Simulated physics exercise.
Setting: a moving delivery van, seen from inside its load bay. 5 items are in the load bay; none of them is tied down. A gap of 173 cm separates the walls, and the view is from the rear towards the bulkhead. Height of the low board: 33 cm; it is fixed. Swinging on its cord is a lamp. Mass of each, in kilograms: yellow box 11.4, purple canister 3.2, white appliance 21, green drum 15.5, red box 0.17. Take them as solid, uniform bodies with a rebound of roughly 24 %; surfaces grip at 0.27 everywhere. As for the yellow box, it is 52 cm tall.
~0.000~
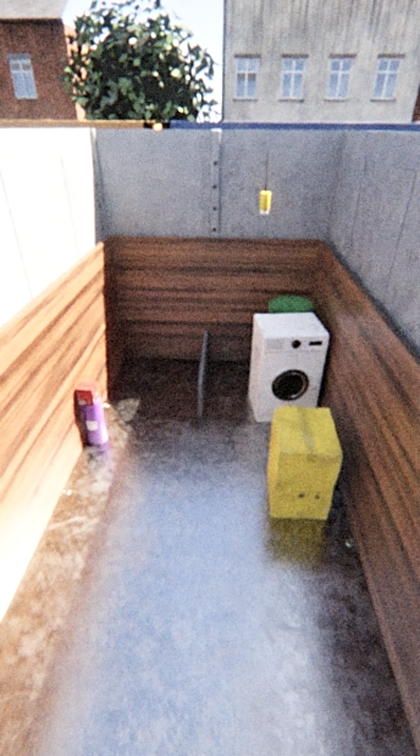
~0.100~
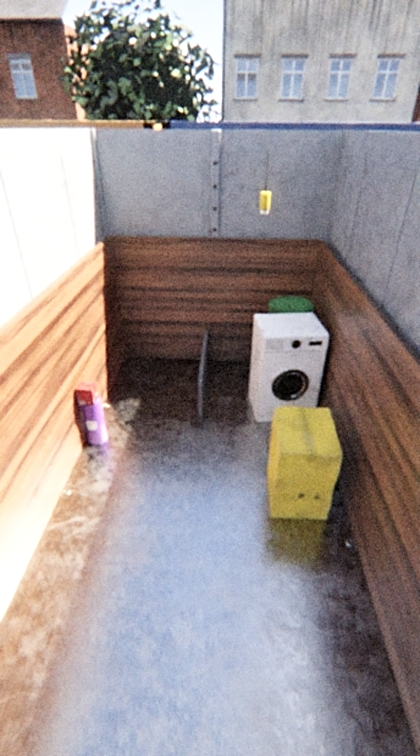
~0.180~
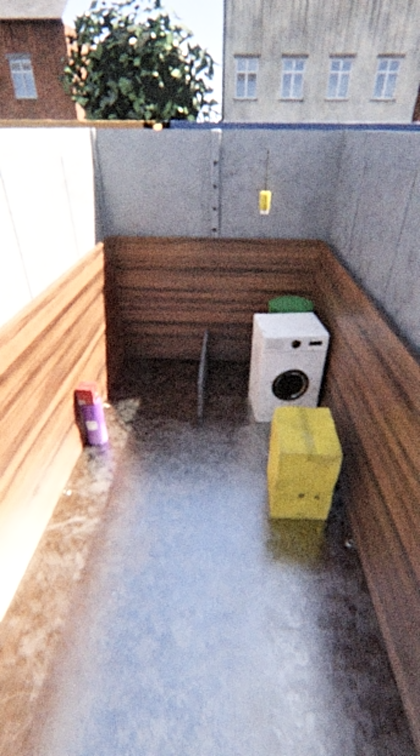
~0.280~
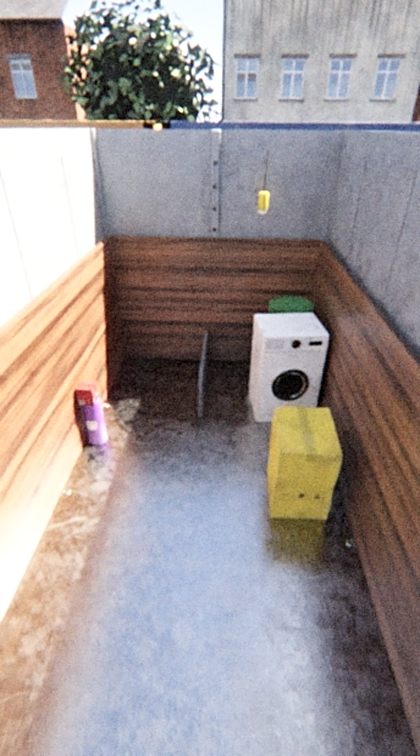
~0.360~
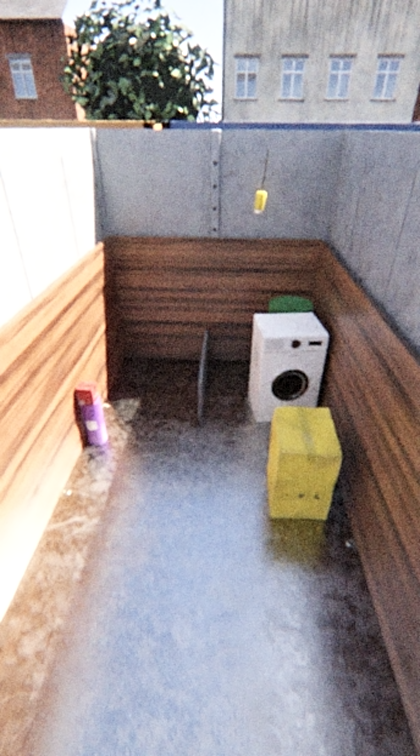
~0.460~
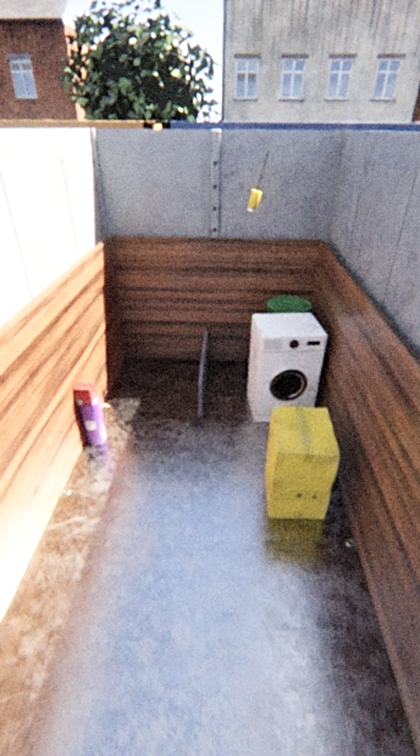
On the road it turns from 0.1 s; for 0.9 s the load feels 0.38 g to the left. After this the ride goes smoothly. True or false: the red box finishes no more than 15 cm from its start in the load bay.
True.
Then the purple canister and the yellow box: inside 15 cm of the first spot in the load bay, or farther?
As for the purple canister, it remains where it was, and the yellow box winds up somewhere else.
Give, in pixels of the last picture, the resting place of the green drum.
Rest position, about (260, 341) px.
After 0.66 s, push 0.38 g left; red box slid 2 cm near (84, 393); white appliance slid 7 cm; yellow box slid 7 cm.
After 0.76 s, push 0.36 g left; red box slid 2 cm near (84, 393); white appliance slid 12 cm; yellow box slid 11 cm.
After 0.86 s, push 0.21 g left; red box slid 2 cm near (84, 393); white appliance slid 17 cm; yellow box slid 17 cm.
After 0.96 s, push 0.06 g left; red box slid 2 cm near (84, 393); white appliance slid 22 cm; yellow box slid 21 cm.
At rest (1.6 s), not toppled but over 15 cm from the start, yellow box, white appliance and green drum; the other 2 in place, give or take 15 cm. In the last view, red box near (84, 393).
